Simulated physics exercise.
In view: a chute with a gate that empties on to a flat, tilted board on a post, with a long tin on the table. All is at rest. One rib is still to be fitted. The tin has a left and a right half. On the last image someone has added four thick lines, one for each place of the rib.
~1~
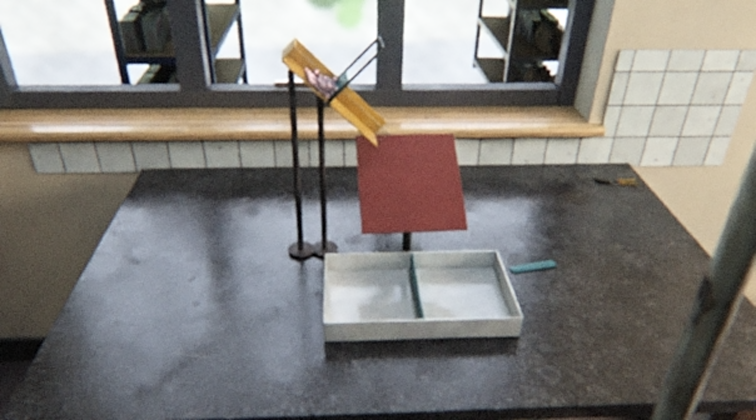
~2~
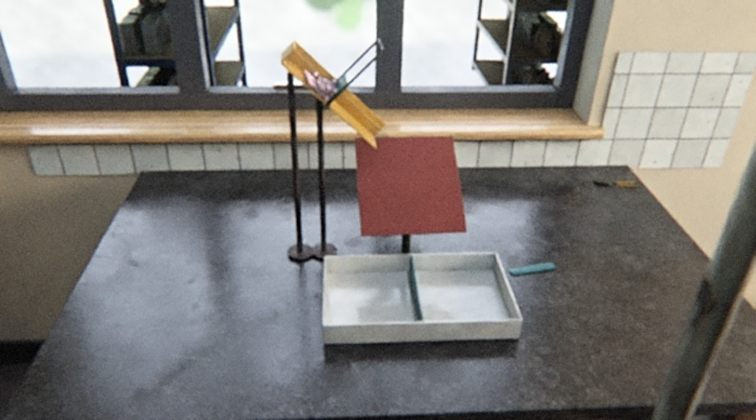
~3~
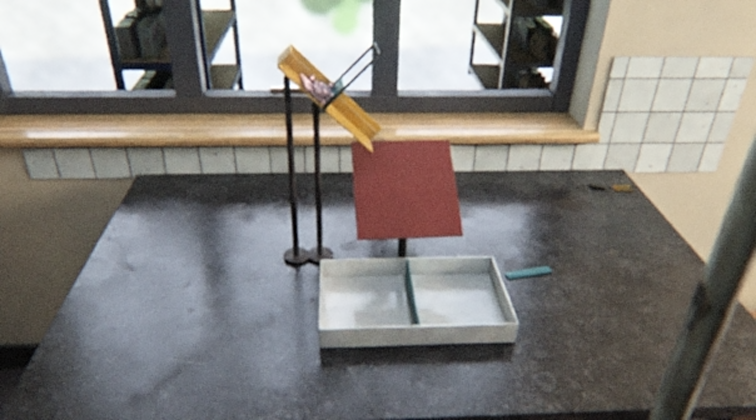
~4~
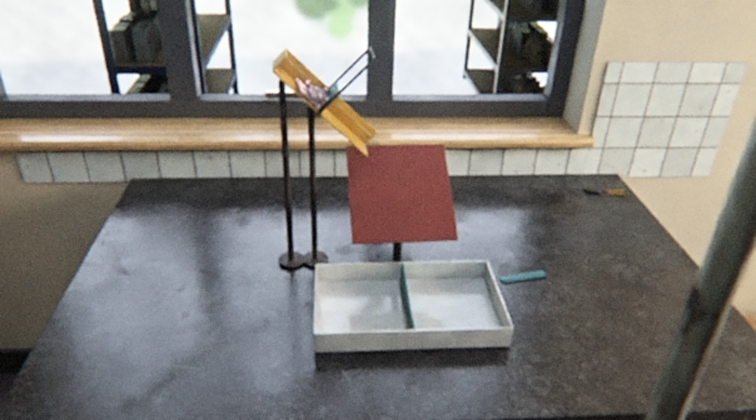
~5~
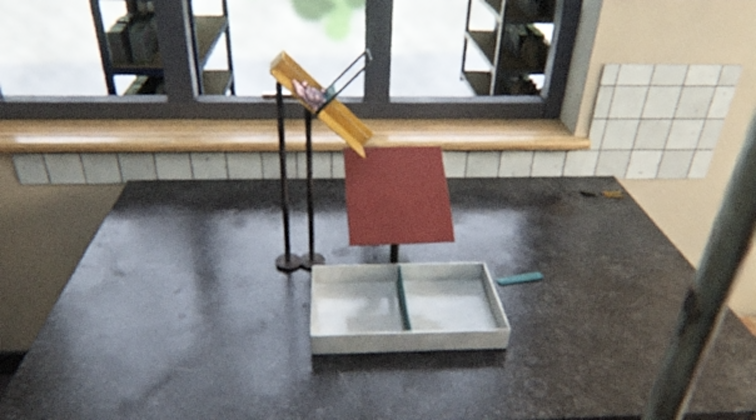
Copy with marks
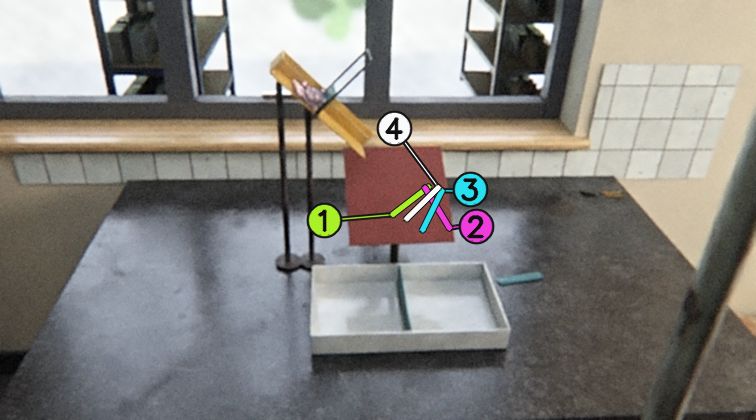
On a dark table by a window, a tilted chute, red board and divided tray stay still.
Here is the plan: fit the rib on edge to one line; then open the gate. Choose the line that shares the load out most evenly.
3.
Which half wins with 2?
Right.
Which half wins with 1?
Left.
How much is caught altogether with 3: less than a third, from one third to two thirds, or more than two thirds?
More than two thirds.
On the marked copy, line 1 from (428, 186) to (392, 214); line 2 from (425, 187) to (449, 228); line 3 from (442, 190) to (422, 230); line 4 from (438, 187) to (406, 218).
With 1, of what is caught, the larger part in the left half, roughly a quarter in the right.
With 2, of what is caught, about a tenth in the left half, the larger part in the right.
With 3, of what is caught, roughly half in the left half, roughly half in the right.
With 4, of what is caught, the larger part in the left half, roughly a quarter in the right.
